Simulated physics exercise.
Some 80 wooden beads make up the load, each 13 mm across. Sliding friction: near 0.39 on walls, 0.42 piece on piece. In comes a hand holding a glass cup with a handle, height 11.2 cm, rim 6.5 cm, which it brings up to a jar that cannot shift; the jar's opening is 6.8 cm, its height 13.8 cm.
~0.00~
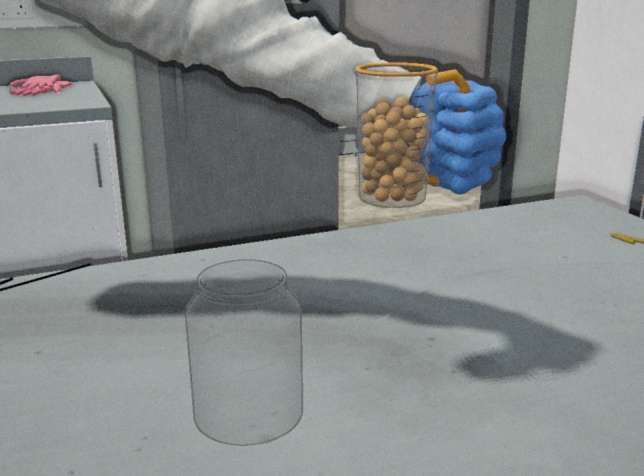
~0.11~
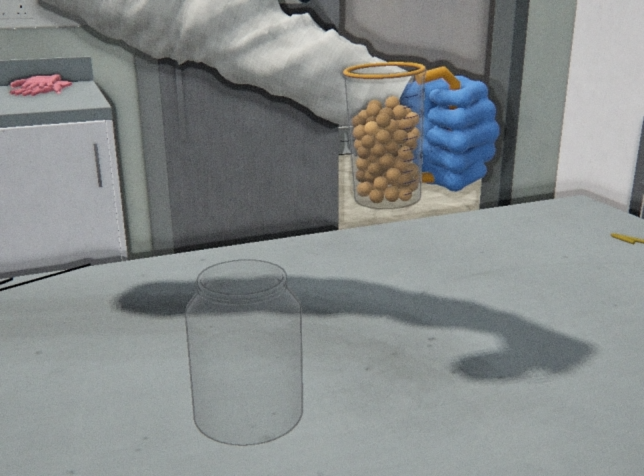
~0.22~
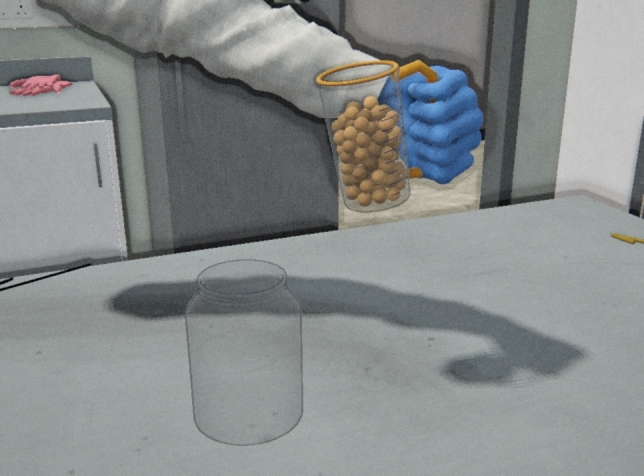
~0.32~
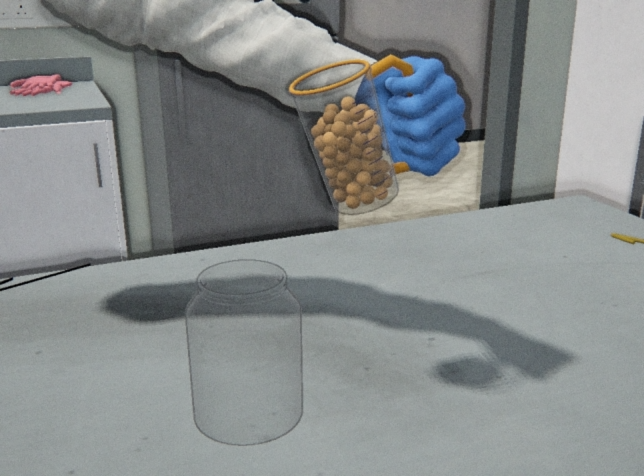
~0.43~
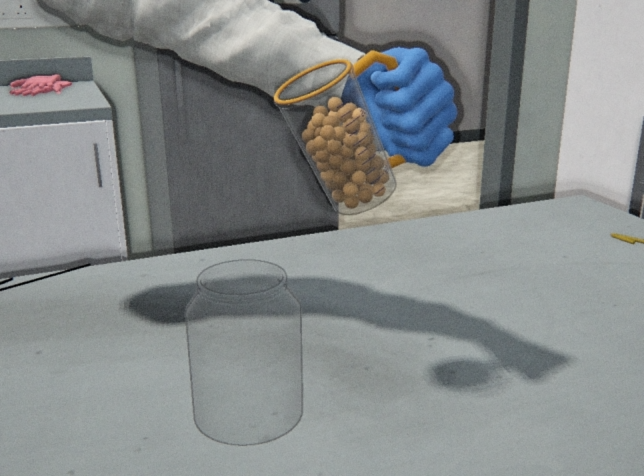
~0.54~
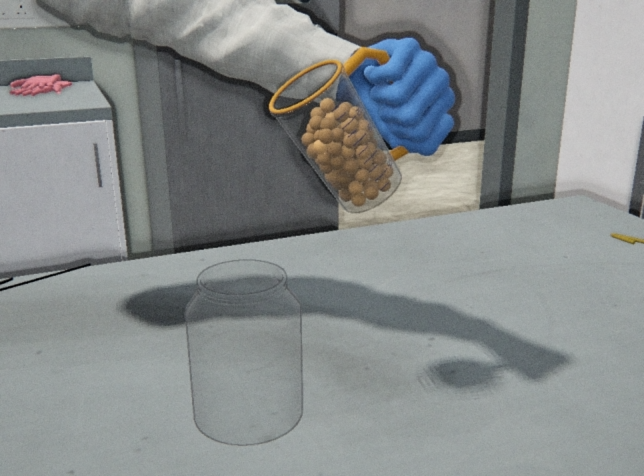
Above a gray table with an empty clear jar on it, a blue-gloved hand holds a clear handled cup of round wooden beads, moves it a little to the left, and tilts it steadily leftward, the beads still inside.
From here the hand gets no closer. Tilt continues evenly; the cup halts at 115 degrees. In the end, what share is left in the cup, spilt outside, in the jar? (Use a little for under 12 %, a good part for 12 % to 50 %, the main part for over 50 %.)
Still above: A little. Spilt: A little. Jar: The main part.
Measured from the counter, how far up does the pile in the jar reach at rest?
About 4.0 centimetres above the counter.
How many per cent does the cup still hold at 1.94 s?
About 35 percent of the load.
After 1.10 s, tilt 72 degrees; the cup holds 100 %, the jar 0 %.
After 1.48 s, tilt 98 degrees; the cup holds 100 %, the jar 0 %.
After 1.94 s, tilt 115 degrees; the cup holds 35 %, the jar 50 %.
At rest (2.9 s), still above 0 %, spilt 0 %, jar 100 %.
